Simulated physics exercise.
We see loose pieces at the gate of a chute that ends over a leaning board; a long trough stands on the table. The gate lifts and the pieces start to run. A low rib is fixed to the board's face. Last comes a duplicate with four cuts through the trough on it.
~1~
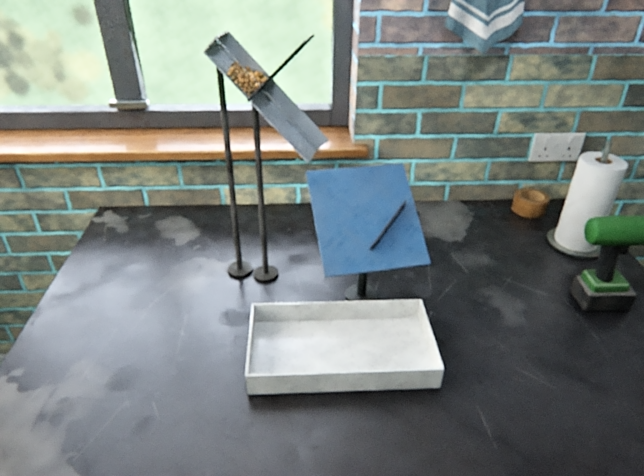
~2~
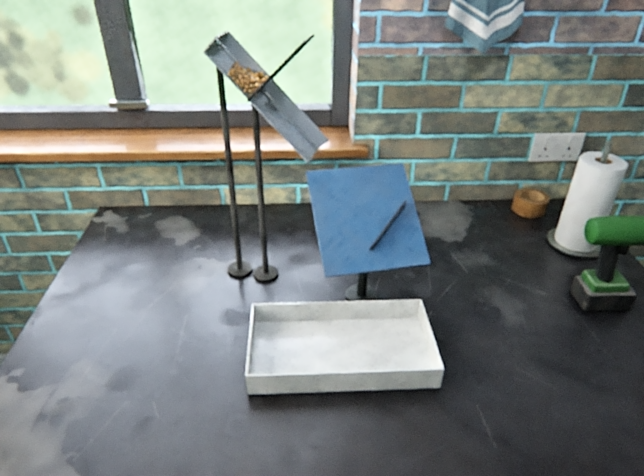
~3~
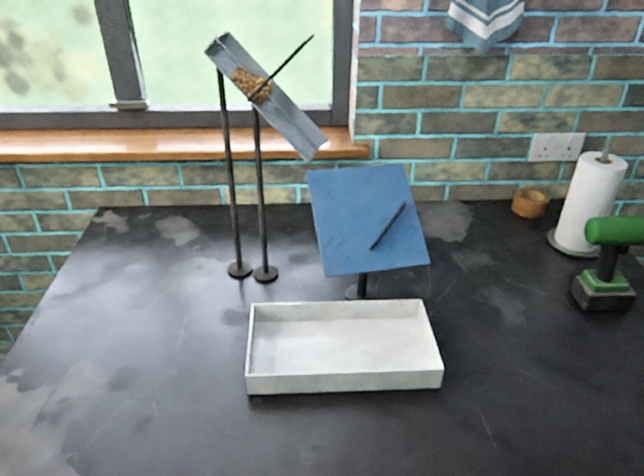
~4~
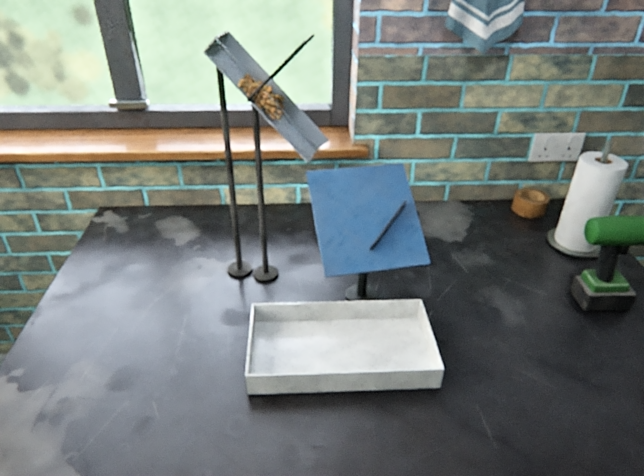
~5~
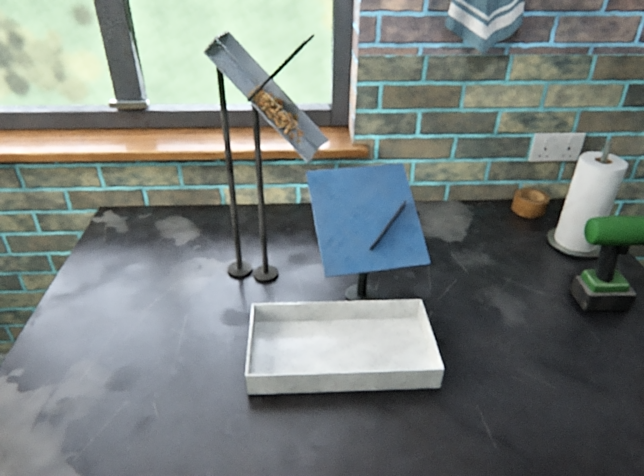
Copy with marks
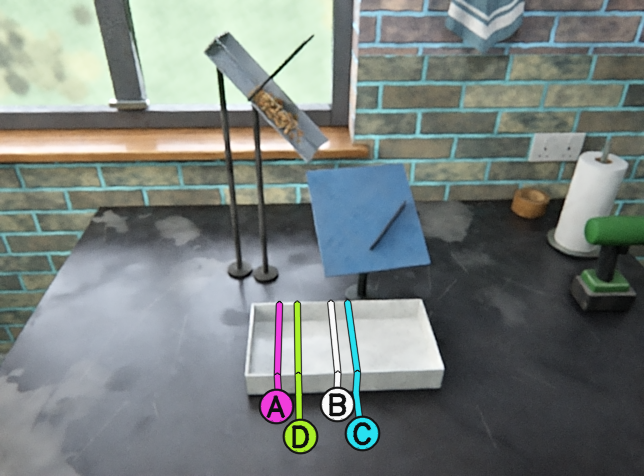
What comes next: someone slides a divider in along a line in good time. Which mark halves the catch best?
C works best here.
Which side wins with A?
Right.
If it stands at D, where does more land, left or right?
Right.
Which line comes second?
It is B.
On the marked copy, line A crosses the front rim at (277, 374); line B crosses the front rim at (337, 372); line C crosses the front rim at (357, 372); line D crosses the front rim at (298, 374).
If A is chosen, of what is caught, a stray few on the left of the divider, nearly all on the right.
If B is chosen, of what is caught, about a quarter on the left of the divider, most on the right.
If C is chosen, of what is caught, about two thirds on the left of the divider, about a third on the right.
If D is chosen, of what is caught, a stray few on the left of the divider, nearly all on the right.
